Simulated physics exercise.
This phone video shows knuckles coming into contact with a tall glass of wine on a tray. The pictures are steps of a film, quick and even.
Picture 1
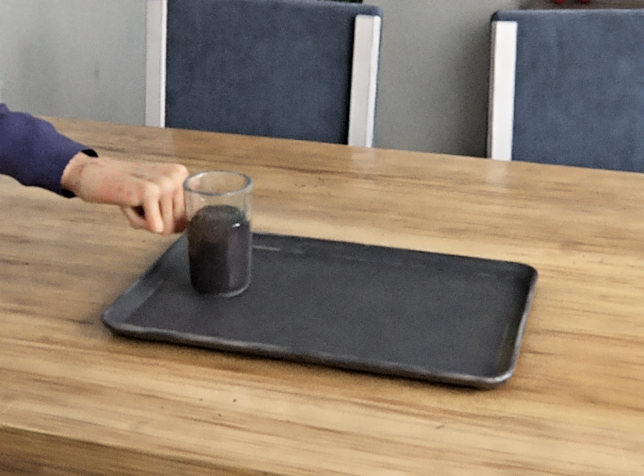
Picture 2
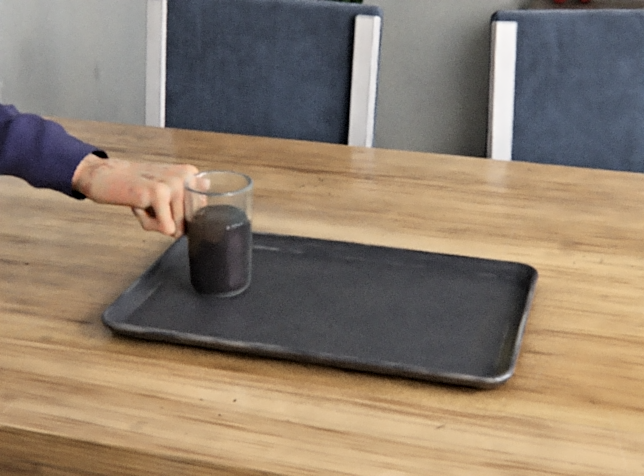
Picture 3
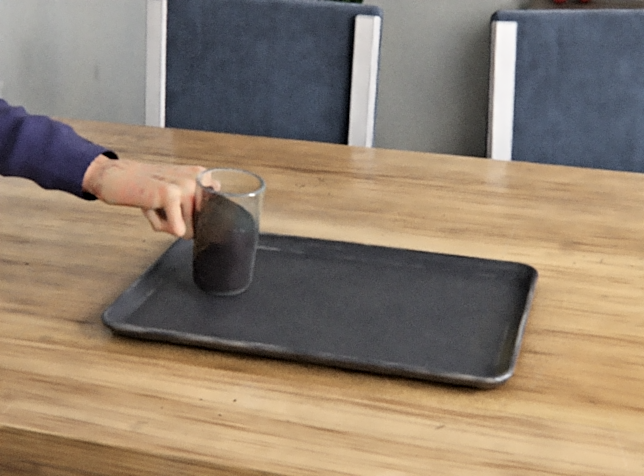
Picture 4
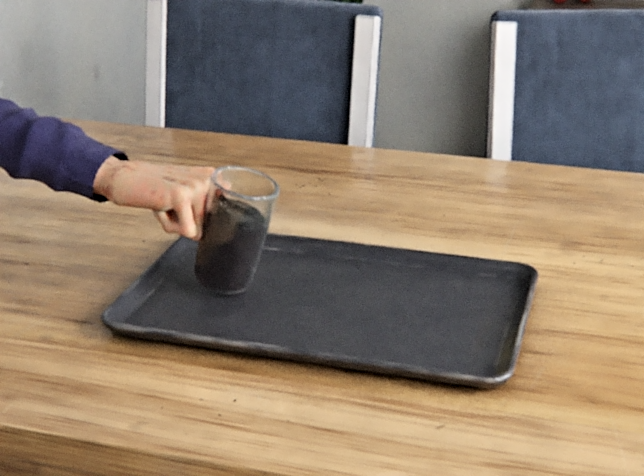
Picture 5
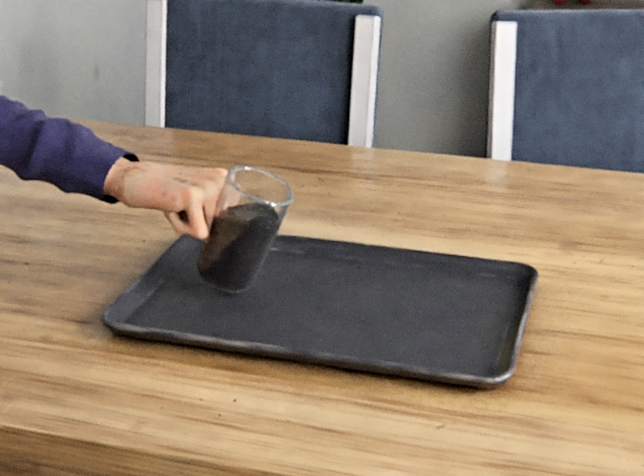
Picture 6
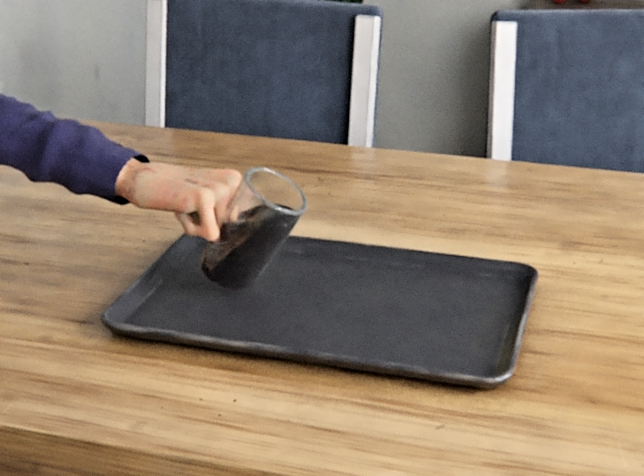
A hand in a purple sleeve pressed its knuckles against a tall glass of dark wine on a black tray, and the glass tilted steadily to the right as the hand followed.
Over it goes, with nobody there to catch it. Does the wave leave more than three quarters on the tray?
No, big spill, over a quarter.
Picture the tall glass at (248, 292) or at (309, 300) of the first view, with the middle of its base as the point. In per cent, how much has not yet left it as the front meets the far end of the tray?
Respectively, some 70 and 75 percent.
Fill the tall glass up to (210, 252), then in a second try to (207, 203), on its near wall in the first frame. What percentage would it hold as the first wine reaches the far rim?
45 % and 55 %.
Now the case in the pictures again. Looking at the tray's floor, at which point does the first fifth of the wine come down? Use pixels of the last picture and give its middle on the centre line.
(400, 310).
A moment on, the tall glass lies on its side and 89 per cent is in the glass, 2 on the tray and 9 above or beyond its rim.
Next, the tall glass lies on its side and 51 per cent is in the glass, 42 on the tray and 7 above or beyond its rim.
Then the tall glass lies on its side and 33 per cent is in the glass, 40 on the tray and 27 above or beyond its rim.
Later the tall glass lies on its side and 18 per cent is in the glass, 41 on the tray and 41 above or beyond its rim.
Finally, 59 per cent is held by tray and glass, 41 is off the tray.
